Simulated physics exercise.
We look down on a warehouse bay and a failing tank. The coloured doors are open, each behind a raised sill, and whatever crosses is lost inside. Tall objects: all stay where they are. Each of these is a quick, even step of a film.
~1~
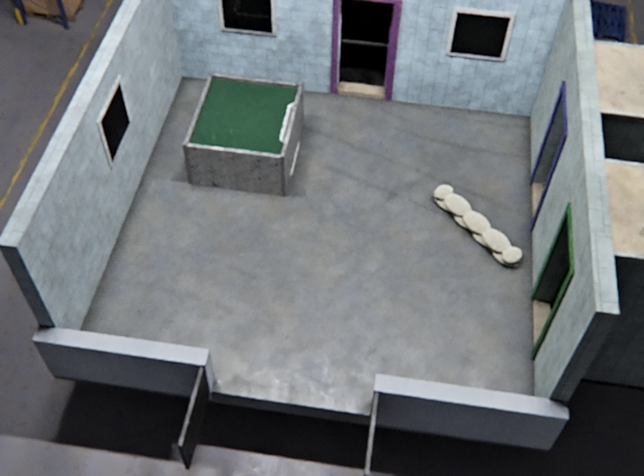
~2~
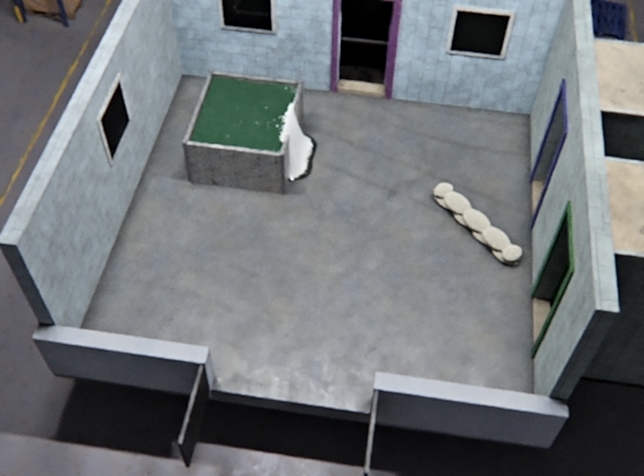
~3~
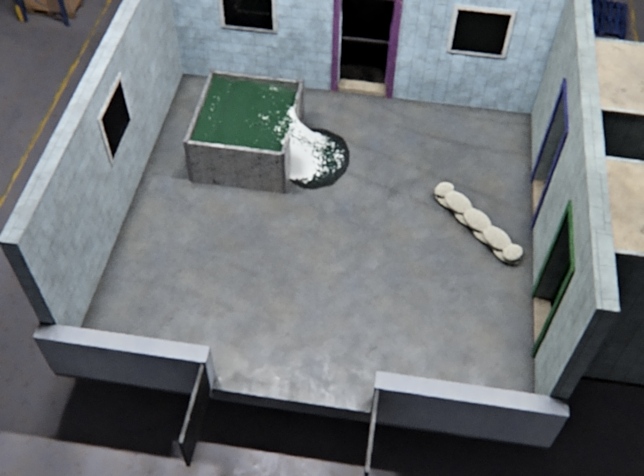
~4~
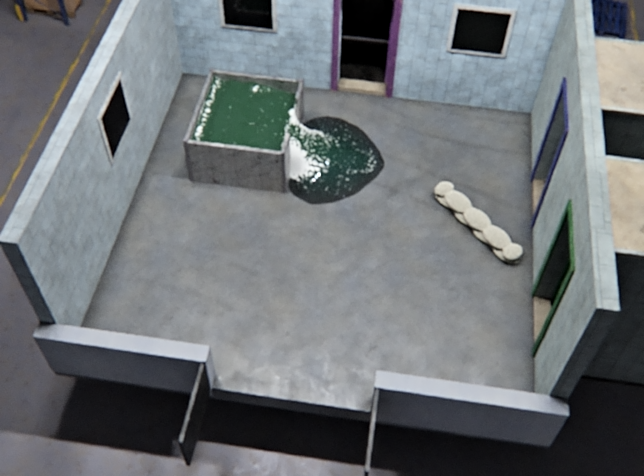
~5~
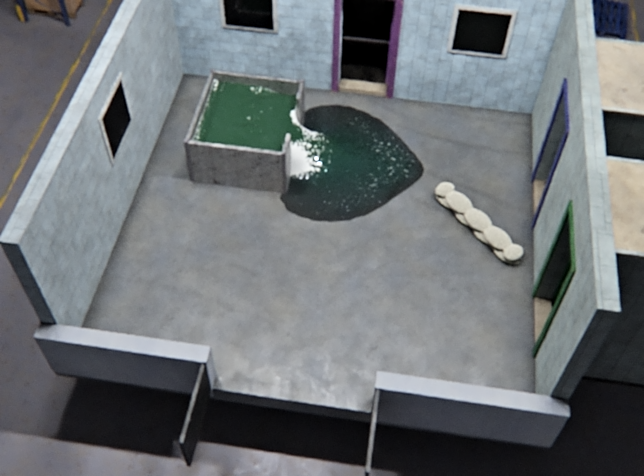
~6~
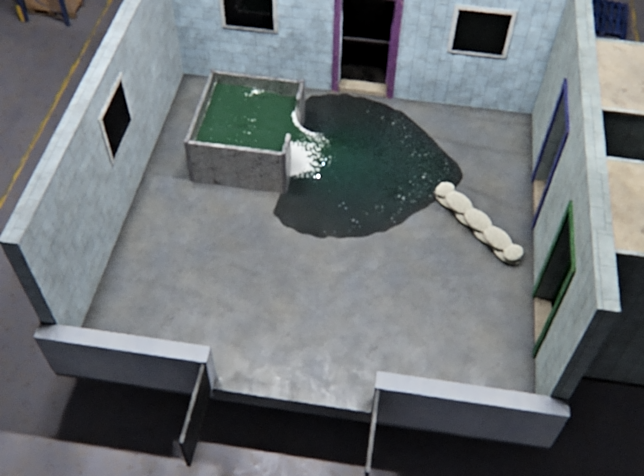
Green water pouring from a gap in an open tank's right side, spreading across the grey floor to a pale segmented barrier.
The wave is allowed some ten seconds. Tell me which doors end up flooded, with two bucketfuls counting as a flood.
The blue door will break the limit. The purple door will respect the limit. The green door will break the limit.
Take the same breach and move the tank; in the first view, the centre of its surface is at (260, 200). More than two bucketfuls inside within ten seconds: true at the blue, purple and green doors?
Note: Blue door does not reach it; purple door does not reach it; green door surpasses it.
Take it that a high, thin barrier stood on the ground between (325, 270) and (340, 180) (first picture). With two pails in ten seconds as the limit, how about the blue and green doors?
Well, first the blue one ends up above, then the green one comes in short.
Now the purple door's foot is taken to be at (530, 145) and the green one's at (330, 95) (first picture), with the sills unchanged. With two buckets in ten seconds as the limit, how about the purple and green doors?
Purple: Comes in high; green: Comes in low.
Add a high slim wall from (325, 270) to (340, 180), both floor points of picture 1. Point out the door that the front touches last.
My choice is the green-painted one.
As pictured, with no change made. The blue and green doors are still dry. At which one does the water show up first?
Going by the pictures, it would be the blue-painted one.
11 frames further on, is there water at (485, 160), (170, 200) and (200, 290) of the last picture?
First spot submerged, second spot spared, third spot spared.
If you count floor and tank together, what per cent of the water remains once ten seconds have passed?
Some 88 per cent.
A moment on, water covers 35 % of the floor; the blue door under two buckets in, the purple door wet at the sill, nothing in, the green door not reached.
Next, water covers 45 % of the floor; the blue door over two buckets in, the purple door under two buckets in, the green door under two buckets in.
Then, water covers 45 % of the floor; the blue door over two buckets in, the purple door under two buckets in, the green door over two buckets in.
Later, water covers 65 % of the floor; the blue door over two buckets in, the purple door under two buckets in, the green door far over two buckets in.
In the end, water covers 95 % of the floor; the blue door far over two buckets in, the purple door under two buckets in, the green door far over two buckets in.
